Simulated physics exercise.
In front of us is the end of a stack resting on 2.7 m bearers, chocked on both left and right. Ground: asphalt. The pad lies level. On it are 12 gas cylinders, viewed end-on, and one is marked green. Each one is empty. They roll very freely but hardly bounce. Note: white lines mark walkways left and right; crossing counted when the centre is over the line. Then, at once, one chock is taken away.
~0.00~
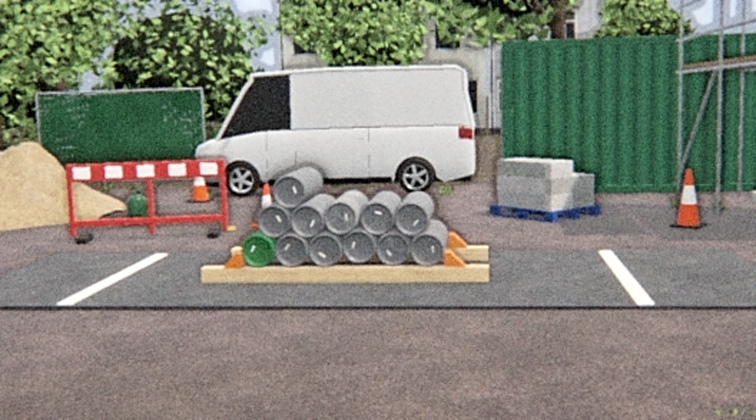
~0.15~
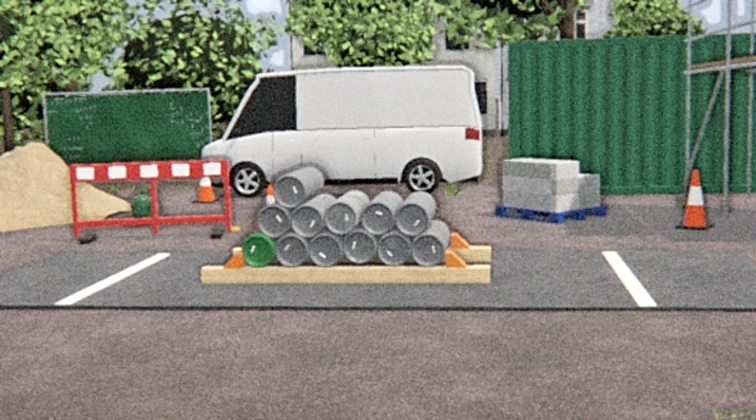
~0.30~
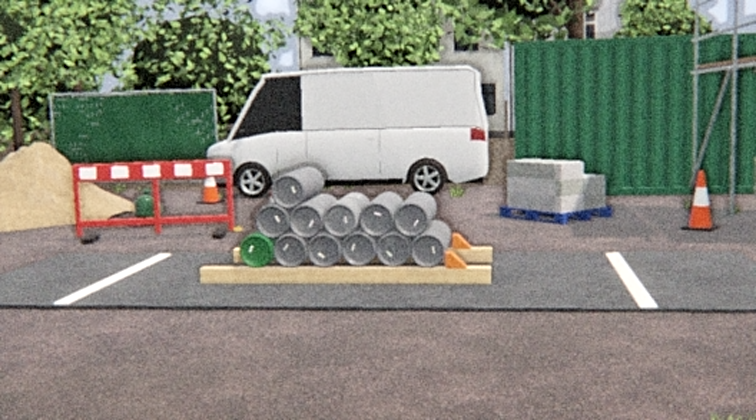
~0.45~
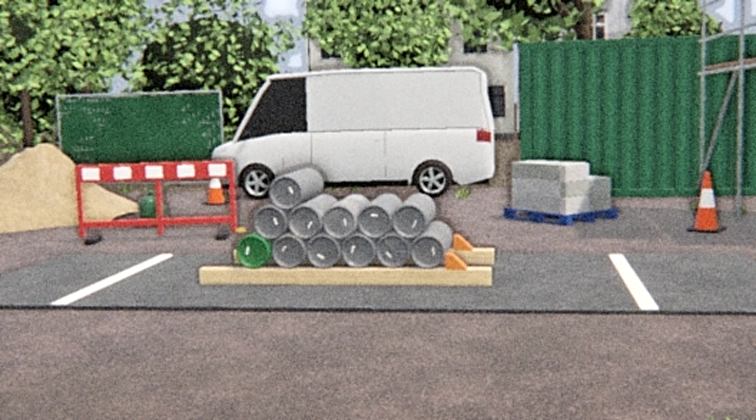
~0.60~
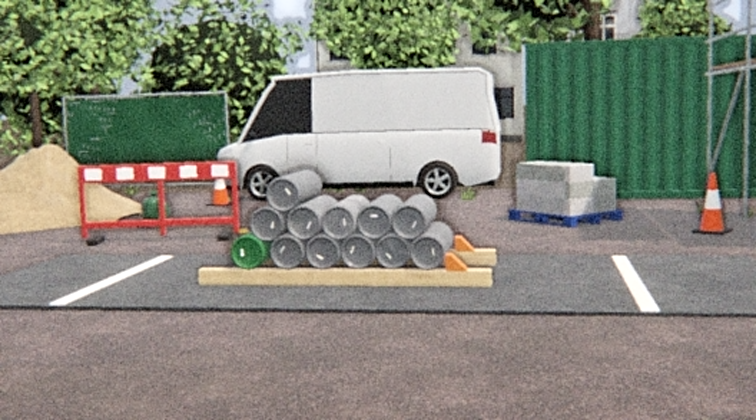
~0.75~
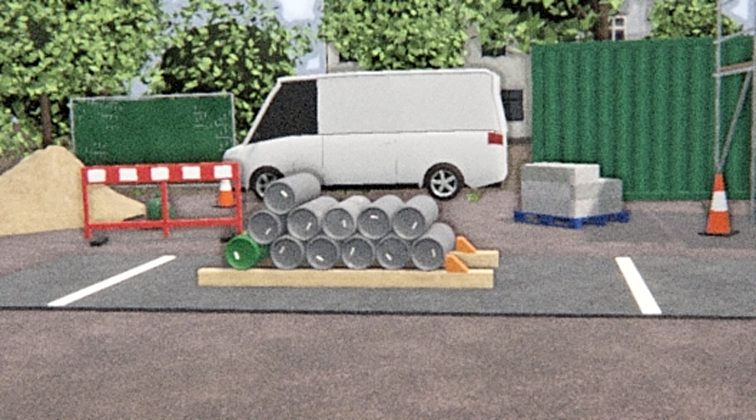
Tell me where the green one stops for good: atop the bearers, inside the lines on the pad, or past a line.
The green one stops past a line.
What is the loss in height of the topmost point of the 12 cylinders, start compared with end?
It sits roughly 30 cm lower at the end.
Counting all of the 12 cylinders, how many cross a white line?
Count of them: 2.
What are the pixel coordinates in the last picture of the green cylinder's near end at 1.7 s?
At about (174, 269).
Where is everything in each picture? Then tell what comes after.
In the first frame, green (258, 251); both chocks in; lines at (104, 283) and (629, 282); the pad is level; 5 of the 12 form the bottom row.
In the second frame, green (258, 251).
In the third frame, green (256, 251); left chock gone.
In the fourth frame, green (253, 252).
In the fifth frame, green (248, 253).
In the sixth frame, green (241, 254); lines at (102, 285) and (640, 290).
Then, 1.2 s in, green is on the bearers, 15 cm from the bearers' left end, rolling left; 0 past a line.
Then, 1.7 s in, green is off the bearers, 70 cm short of the left line, rolling left; 0 past a line.
Then, 2.2 s in, green is off the bearers, 35 cm short of the left line, rolling left; 0 past a line.
Then, 2.8 s in, green is past the left line; 1 past a line.
In the end (5.5 s), green is past the left line; 2 past a line.
